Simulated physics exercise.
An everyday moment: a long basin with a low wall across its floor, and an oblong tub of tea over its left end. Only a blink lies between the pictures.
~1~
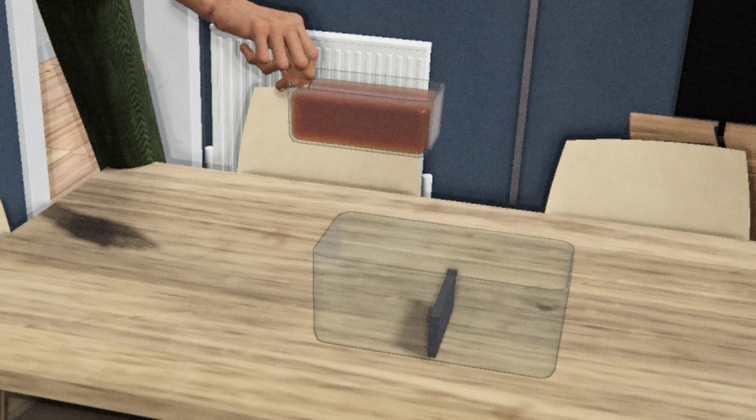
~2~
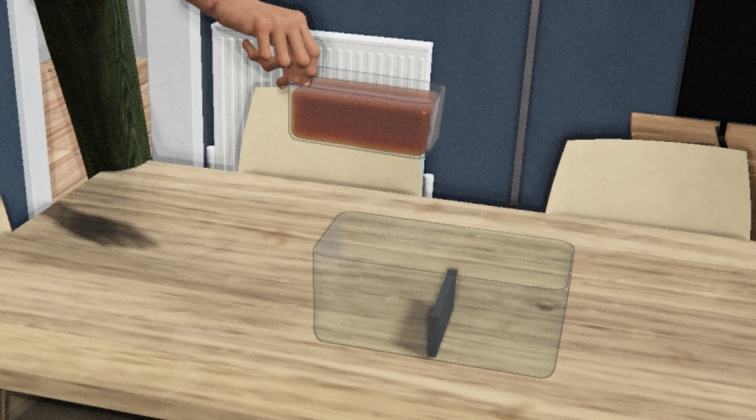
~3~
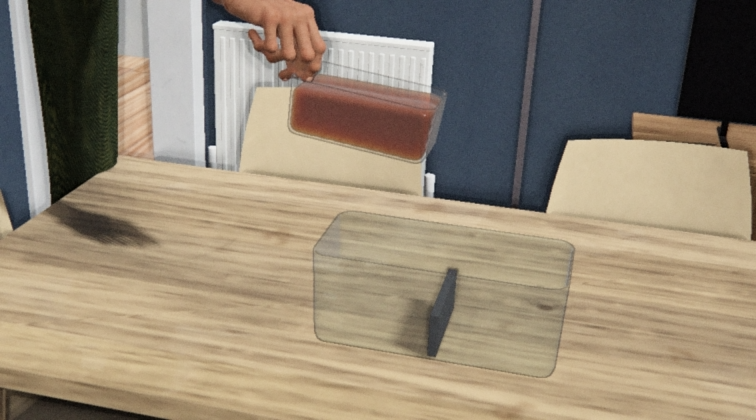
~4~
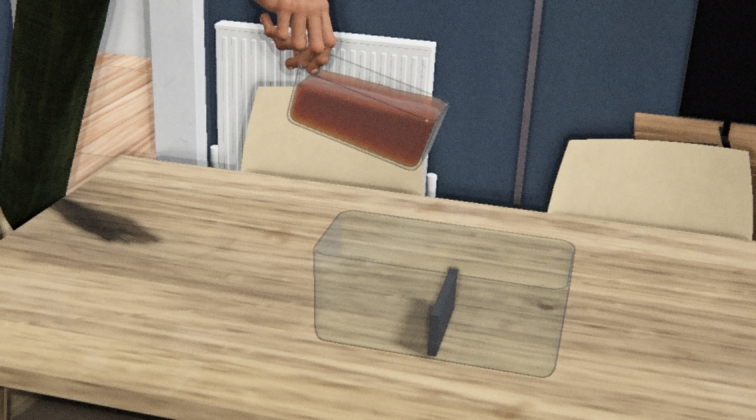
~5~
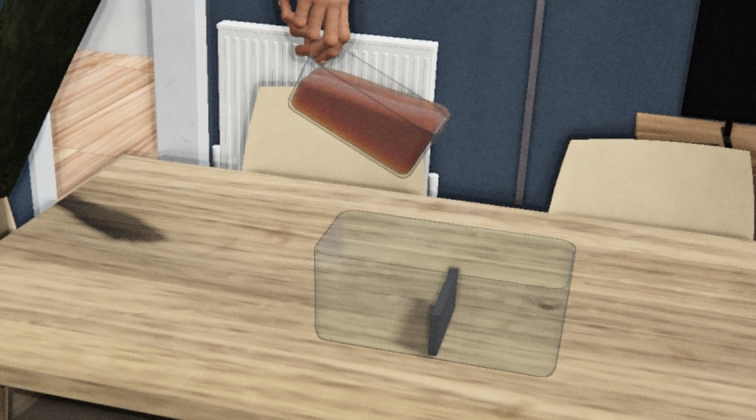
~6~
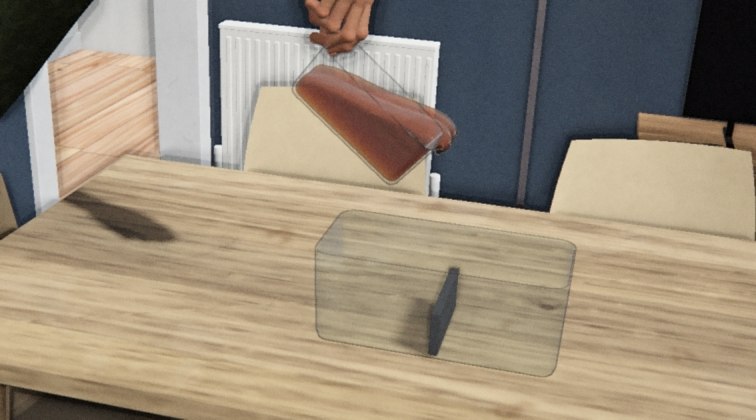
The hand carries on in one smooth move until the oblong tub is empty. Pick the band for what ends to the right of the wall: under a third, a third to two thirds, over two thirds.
The share right of the wall is from a third to two thirds.
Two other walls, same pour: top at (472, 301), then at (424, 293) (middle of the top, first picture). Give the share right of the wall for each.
First some 25, then 70 per cent.
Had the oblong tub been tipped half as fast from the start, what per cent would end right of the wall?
Near 70 %.
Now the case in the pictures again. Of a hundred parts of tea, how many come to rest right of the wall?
Near 55 %.
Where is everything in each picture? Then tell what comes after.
The first frame shows tilt 0°; pouring edge (439, 94); surface from (301, 85) to (438, 100); the long basin's rim runs from (326, 233) to (571, 268); the wall's top is at (444, 293).
The second frame shows tilt 2°; pouring edge (439, 96); surface from (302, 83) to (438, 101).
The third frame shows tilt 7°; pouring edge (441, 103); surface from (303, 80) to (440, 104).
The fourth frame shows tilt 16°; pouring edge (442, 113); surface from (306, 77) to (443, 108).
The fifth frame shows tilt 27°; pouring edge (442, 127); surface from (308, 74) to (437, 117); 3 per cent is over the edge.
The sixth frame shows tilt 39°; pouring edge (437, 143); surface from (308, 71) to (420, 118); 10 per cent is over the edge.
A moment on, the oblong tub is tipped right over and 10 per cent is still to pour, 3 is left of the wall and 47 right of it.
Next, the oblong tub is tipped right over and 2 per cent is still to pour, 19 is left of the wall and 55 right of it.
Then the oblong tub is tipped right over and 0 per cent is still to pour, 30 is left of the wall and 54 right of it.
Later the oblong tub is tipped right over and 0 per cent is still to pour, 33 is left of the wall and 58 right of it.
At rest 34 per cent lies left of the wall, 57 right of it and 9 outside.
